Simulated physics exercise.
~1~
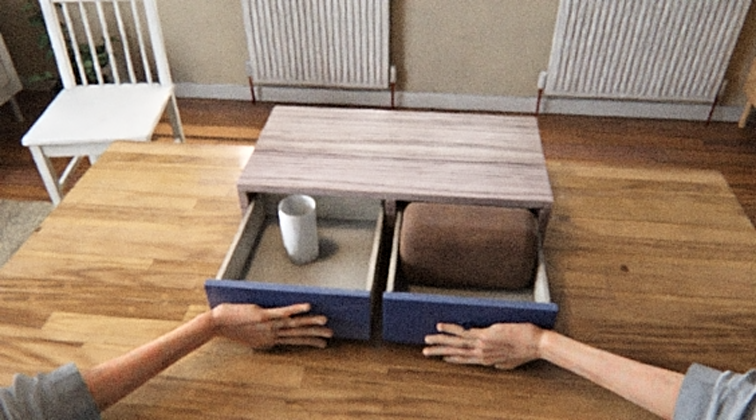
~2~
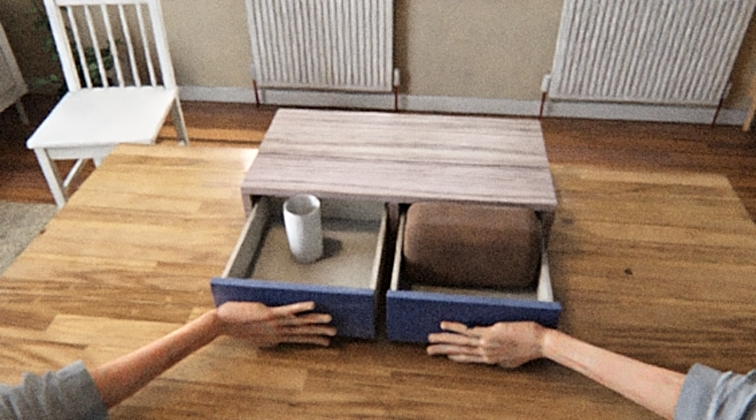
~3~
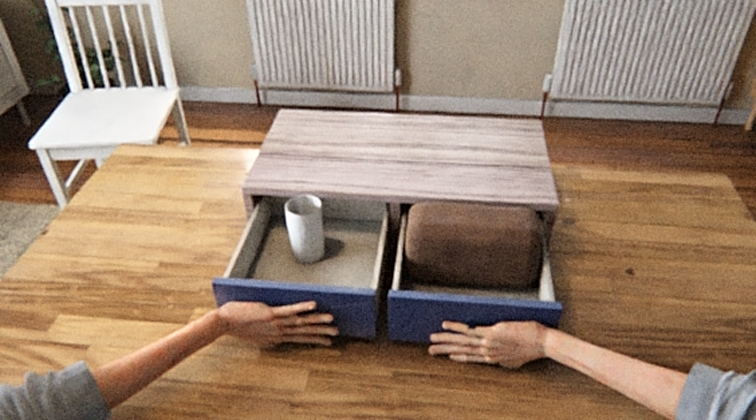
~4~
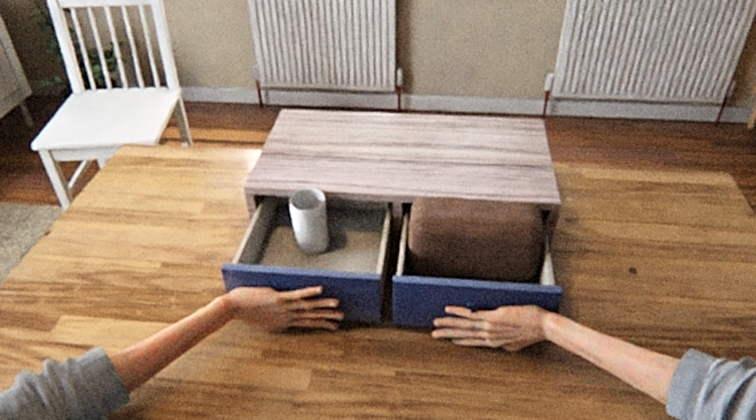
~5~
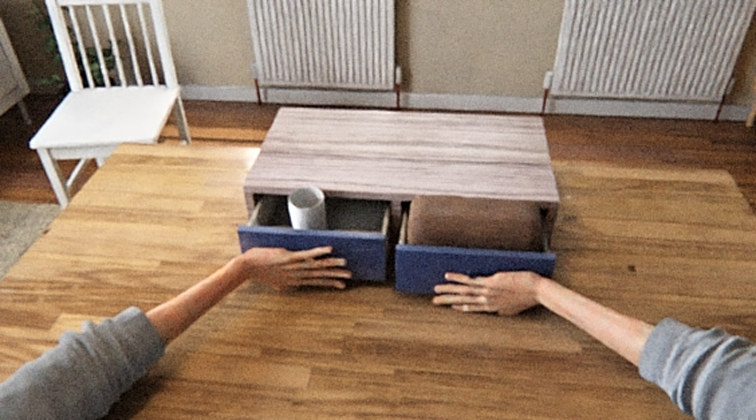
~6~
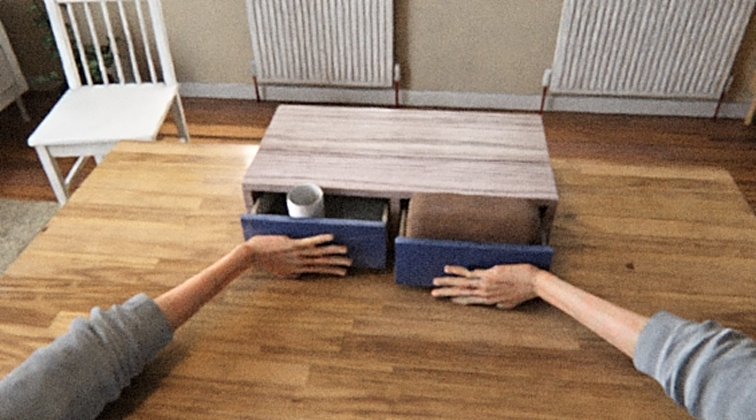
Two hands pushing both blue drawers of a low cabinet inward, one holding a white beaker, the other a brown loaf, both ending ajar.
